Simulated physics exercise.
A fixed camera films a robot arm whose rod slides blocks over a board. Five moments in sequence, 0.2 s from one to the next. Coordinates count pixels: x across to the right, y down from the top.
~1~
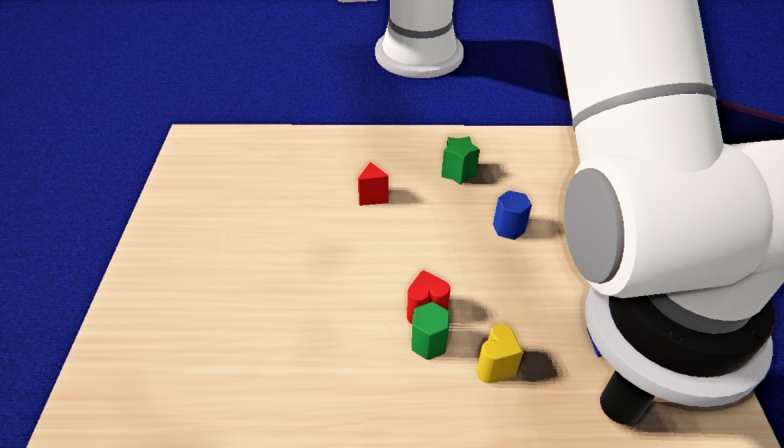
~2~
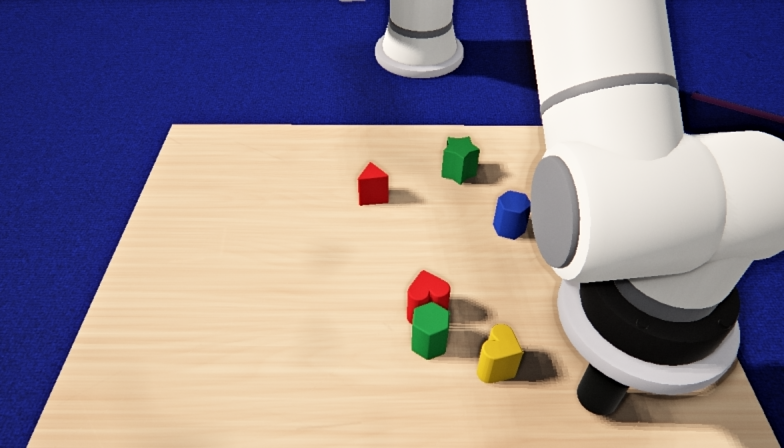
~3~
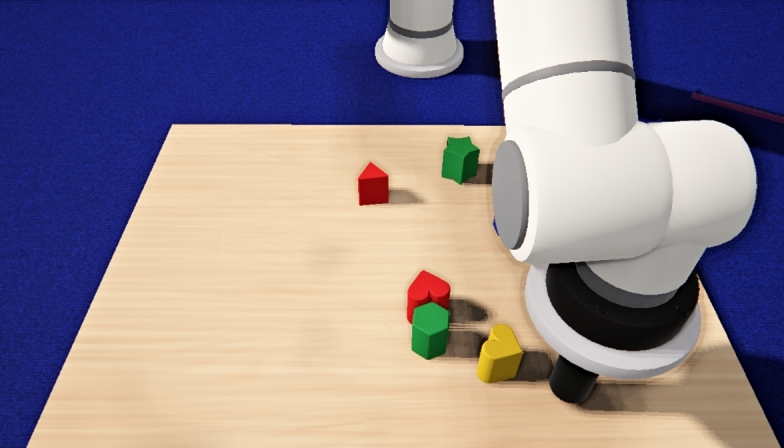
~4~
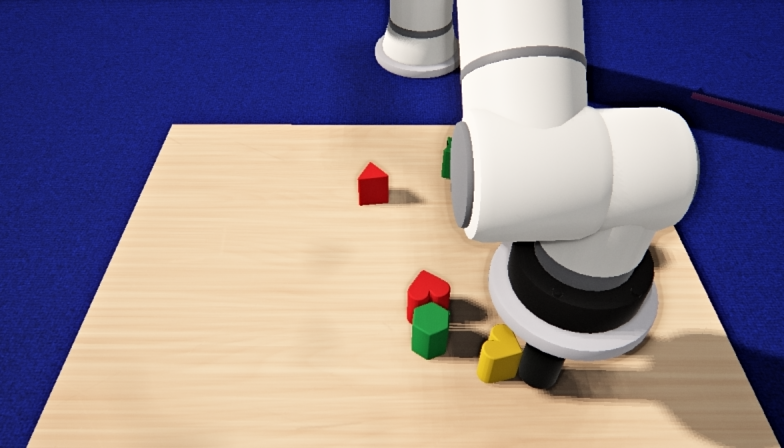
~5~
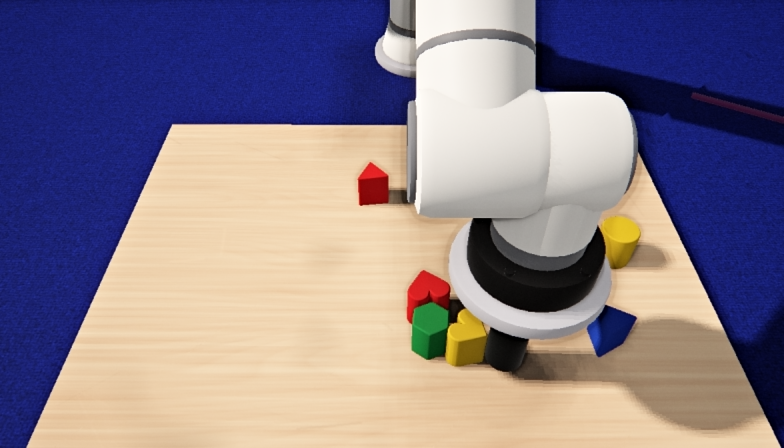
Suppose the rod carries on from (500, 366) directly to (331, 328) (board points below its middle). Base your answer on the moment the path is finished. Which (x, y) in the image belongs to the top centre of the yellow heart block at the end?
Put as a pixel place, it's (305, 281).
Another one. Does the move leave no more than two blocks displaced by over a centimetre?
Final answer: Yes.
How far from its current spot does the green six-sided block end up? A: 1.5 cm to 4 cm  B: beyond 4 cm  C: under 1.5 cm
B
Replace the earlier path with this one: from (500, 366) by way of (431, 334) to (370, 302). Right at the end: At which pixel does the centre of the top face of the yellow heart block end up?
The spot you're after is about (339, 288) in the image.
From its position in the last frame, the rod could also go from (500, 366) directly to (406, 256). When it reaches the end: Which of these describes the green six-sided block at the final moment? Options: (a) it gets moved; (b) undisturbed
I choose a.
The first path, step by step. One third of the way, rod (443, 341); green six-sided block (376, 304), turned 25° clockwise; yellow heart block (406, 313).
Two thirds of the way, rod (384, 329); green six-sided block (326, 283), turned 40° clockwise; yellow heart block (350, 297).
At the end, rod (329, 317); red heart block unmoved; green six-sided block (297, 259), turned 75° clockwise; yellow heart block (305, 281), turned 40° clockwise.
